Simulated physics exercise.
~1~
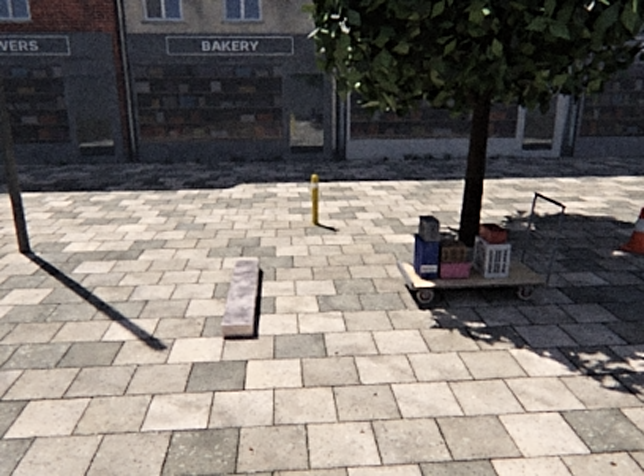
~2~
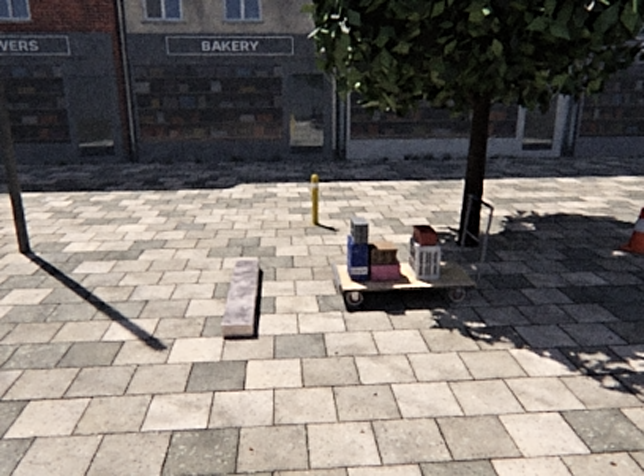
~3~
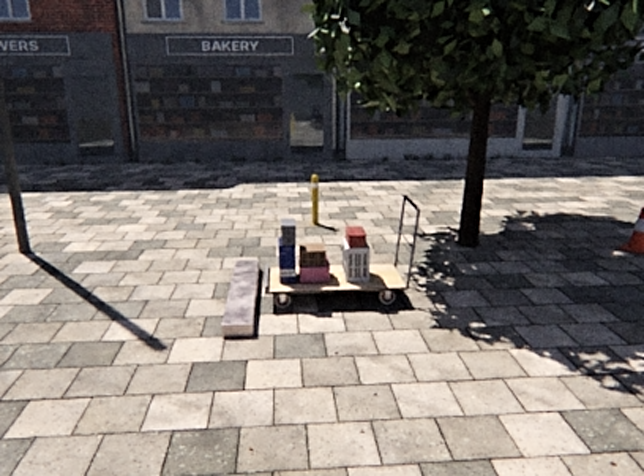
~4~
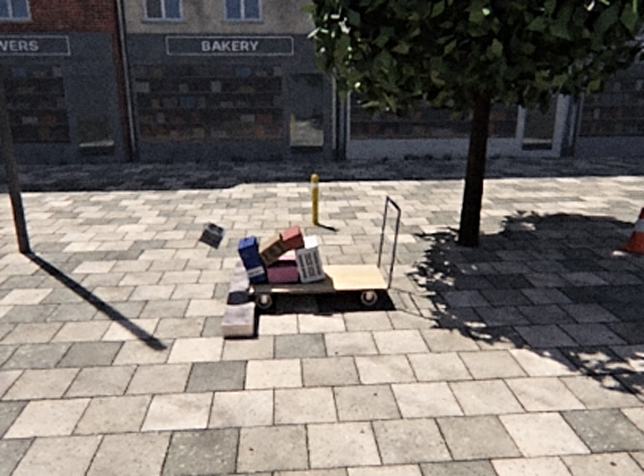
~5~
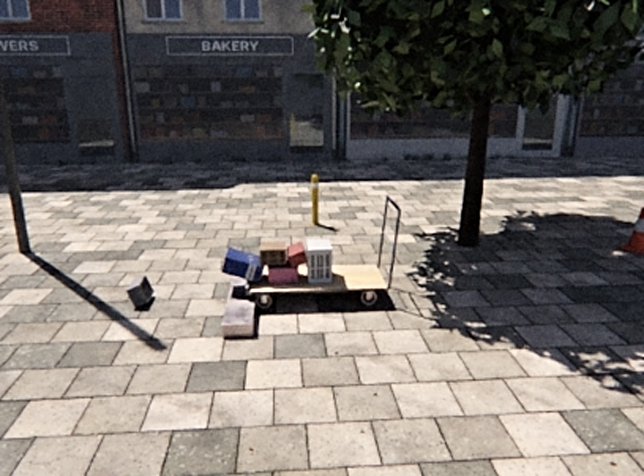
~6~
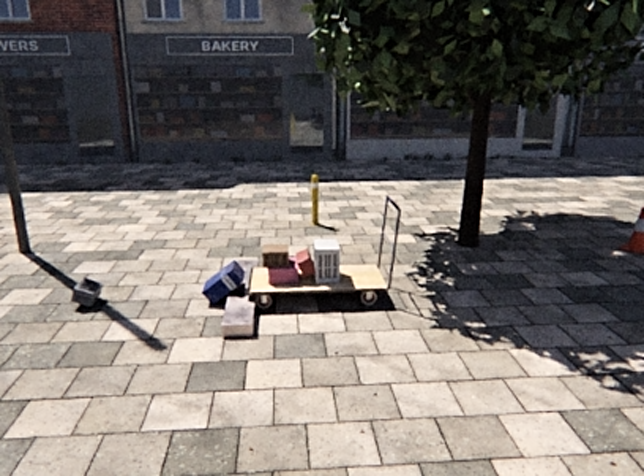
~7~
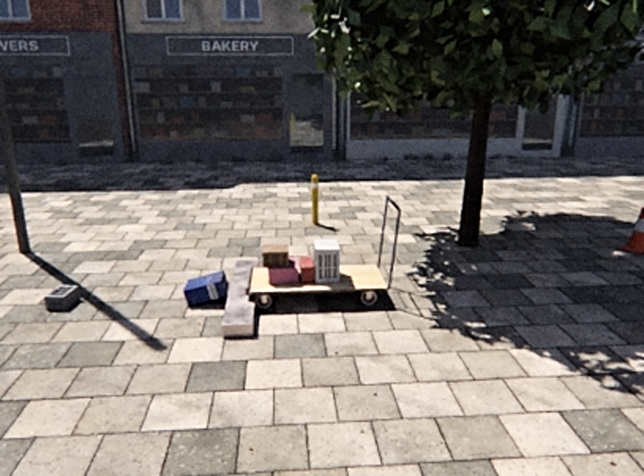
A loaded flatbed trolley rolls left into a kerb and stops, throwing two boxes onto the paving.
